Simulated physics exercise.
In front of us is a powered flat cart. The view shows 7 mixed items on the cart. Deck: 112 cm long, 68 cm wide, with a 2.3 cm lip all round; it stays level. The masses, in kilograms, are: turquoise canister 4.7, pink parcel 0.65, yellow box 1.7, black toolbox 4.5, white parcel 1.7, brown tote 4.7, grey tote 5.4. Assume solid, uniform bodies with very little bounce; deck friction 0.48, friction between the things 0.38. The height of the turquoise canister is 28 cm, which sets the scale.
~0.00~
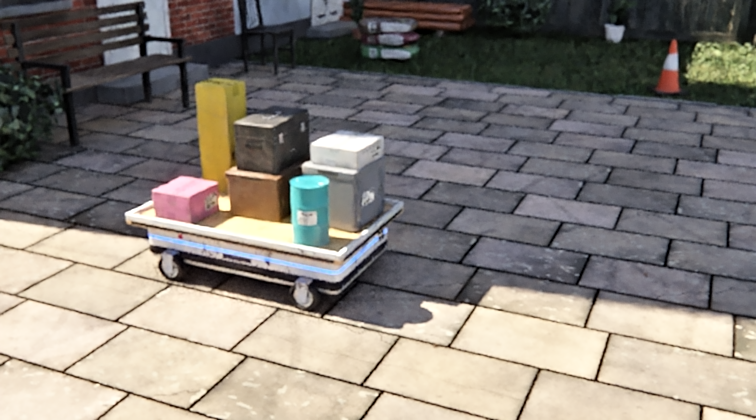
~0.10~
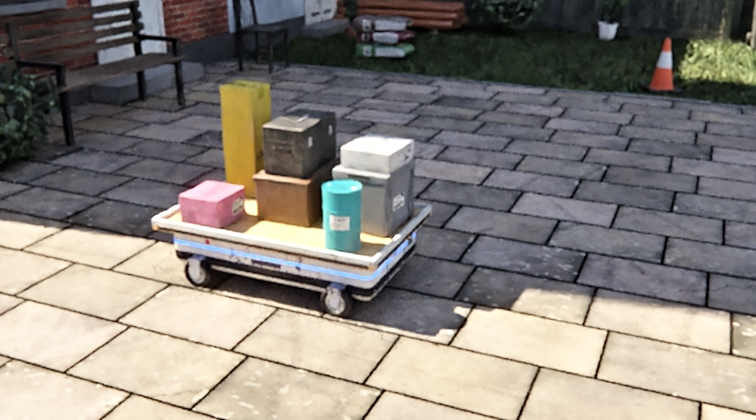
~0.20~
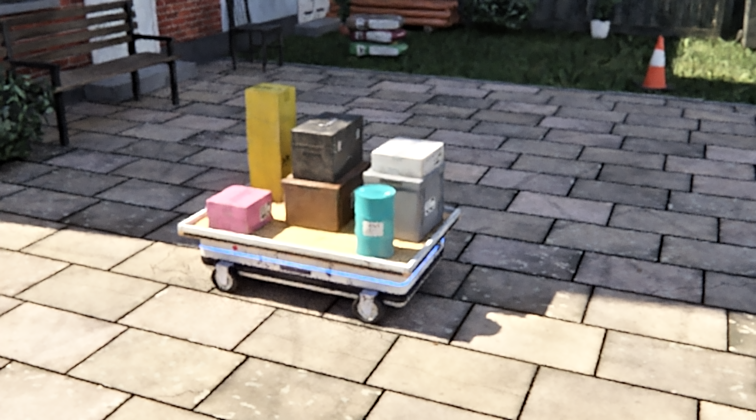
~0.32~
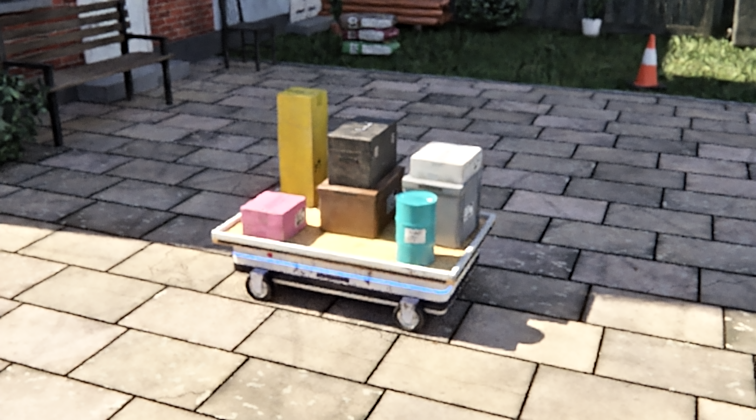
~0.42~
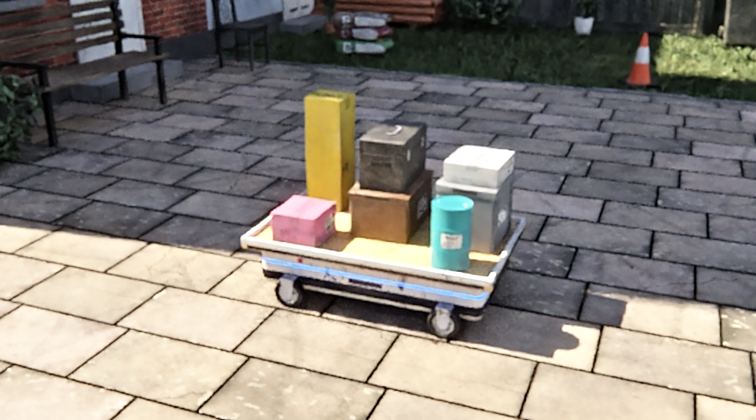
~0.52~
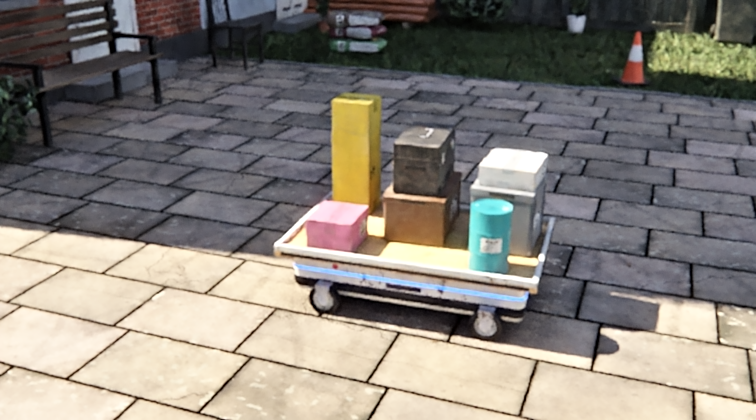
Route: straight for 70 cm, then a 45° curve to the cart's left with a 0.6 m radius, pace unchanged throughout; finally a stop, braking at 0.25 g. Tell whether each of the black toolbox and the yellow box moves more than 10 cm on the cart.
Black toolbox - it does, yellow box - it does not.
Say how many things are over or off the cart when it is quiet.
The number here is 2.
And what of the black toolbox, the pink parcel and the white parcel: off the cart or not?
Well, the black toolbox does not come off, the pink parcel does not come off, and the white parcel does come off.
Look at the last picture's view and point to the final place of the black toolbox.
Around pixel (632, 136).
Around 0.72 s, cart 115 cm along, turned 29°; turquoise canister now off the cart; black toolbox shifted 12 cm near (491, 157); white parcel at 13° to upright.
Around 1.02 s, cart 162 cm along, turned 45°; white parcel now off the cart; black toolbox shifted 18 cm near (573, 144); grey tote shifted 8 cm.
Finally (2.0 s), off the cart, turquoise canister and white parcel; not toppled but over 10 cm from the start, black toolbox; the other 4 still in place (within 10 cm). In the last view, black toolbox near (632, 136), yellow box near (535, 140).
